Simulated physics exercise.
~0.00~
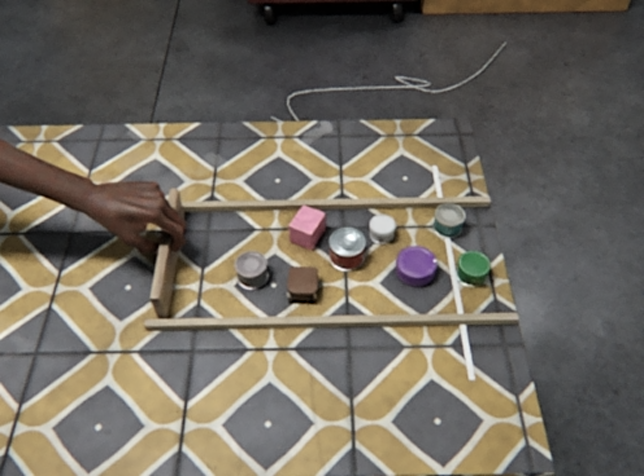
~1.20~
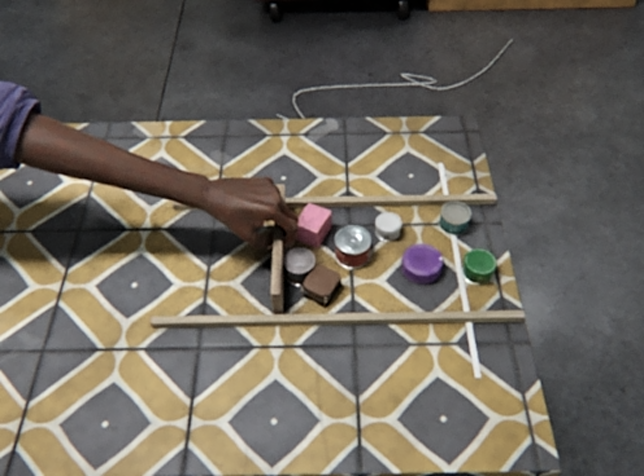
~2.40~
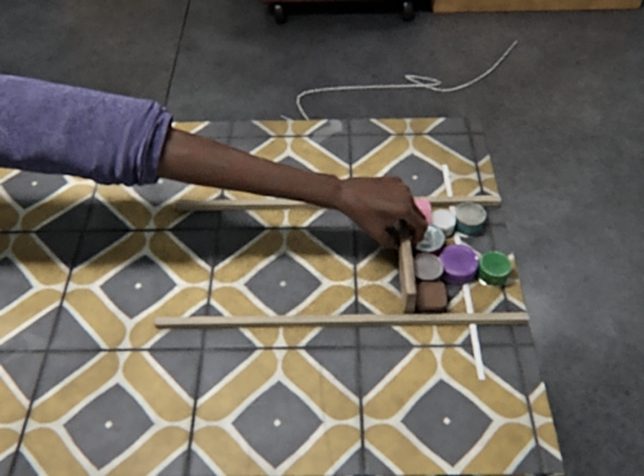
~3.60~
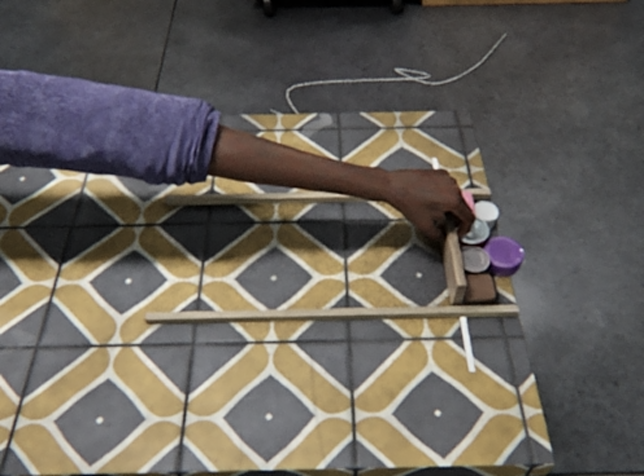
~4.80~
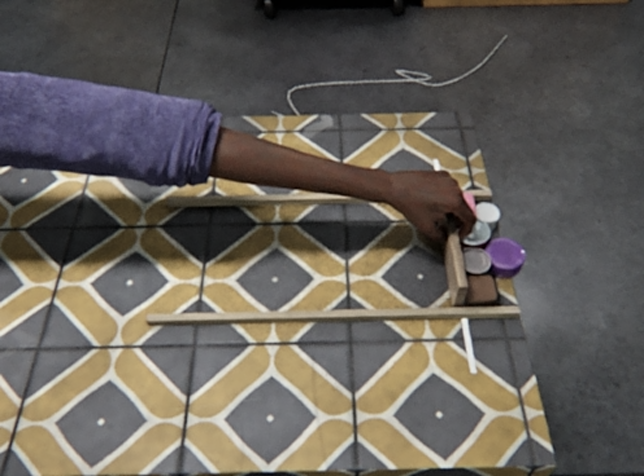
A hand pushes small objects rightward with a board until two drop off the edge.
